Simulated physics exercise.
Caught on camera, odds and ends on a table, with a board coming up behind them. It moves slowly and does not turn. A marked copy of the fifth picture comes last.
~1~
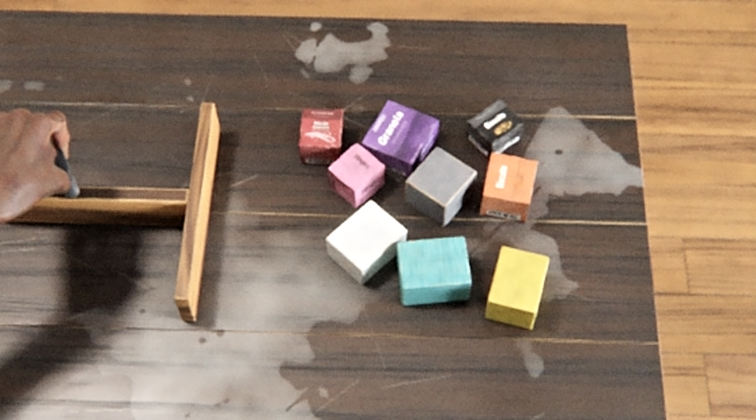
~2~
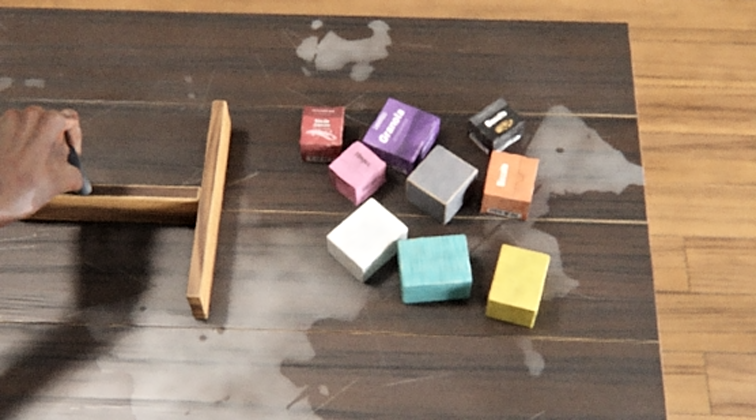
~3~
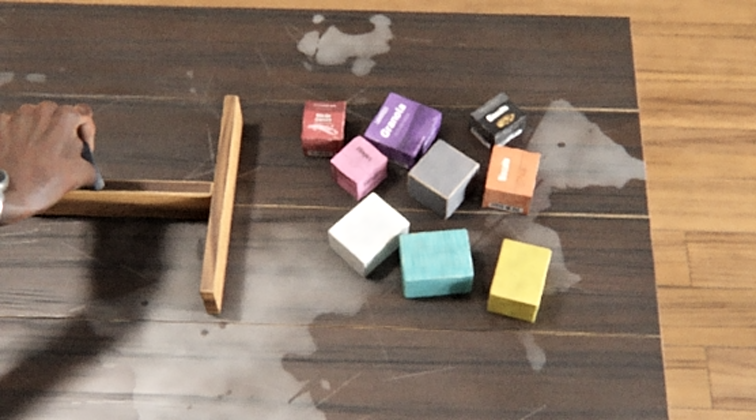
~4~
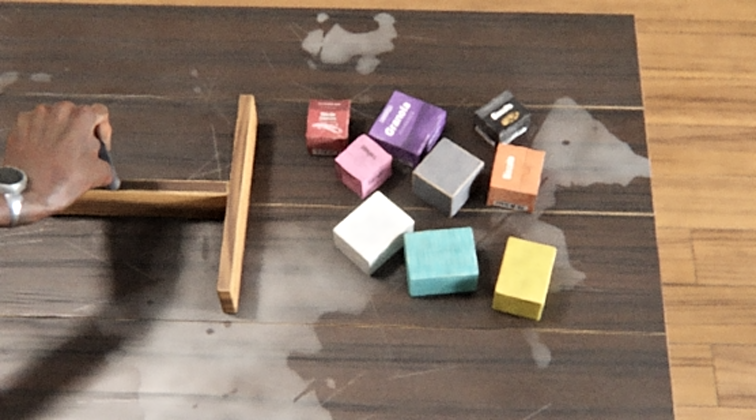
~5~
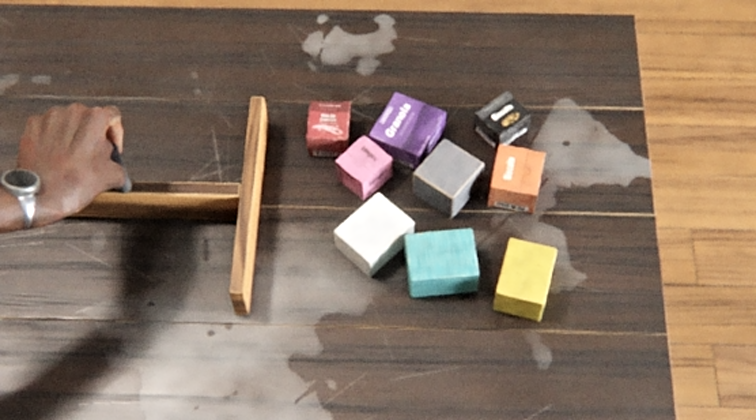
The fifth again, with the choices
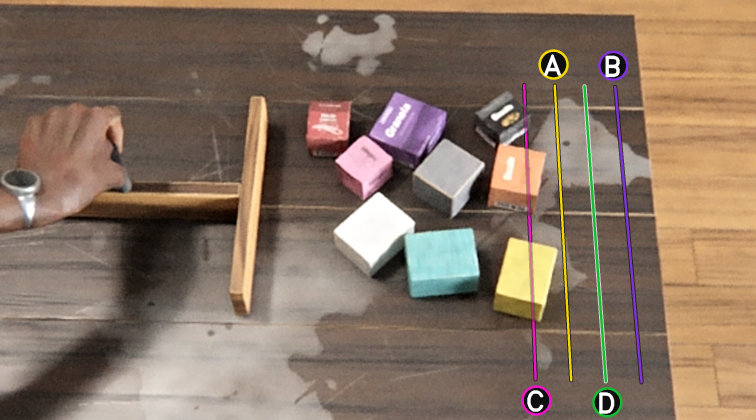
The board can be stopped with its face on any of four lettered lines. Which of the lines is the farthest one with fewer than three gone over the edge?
As far as mark A.
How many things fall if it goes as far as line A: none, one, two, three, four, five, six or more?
In all, two.
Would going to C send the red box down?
By then, no.
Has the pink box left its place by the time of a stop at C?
Yes.
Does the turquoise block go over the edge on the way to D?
By then, no.
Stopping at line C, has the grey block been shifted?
By then, yes.
On the copy, A at (562, 222); B at (627, 223); C at (529, 221); D at (594, 223).
On A. First, board (361, 192); purple packet (442, 124); red box (392, 130).
Then, board (475, 195); black box (606, 118); orange packet (605, 164).
Finally, board (562, 196); orange packet over the edge; black box over the edge; two fallen.
By contrast, B drops four; C is within the limit but short; D drops four.
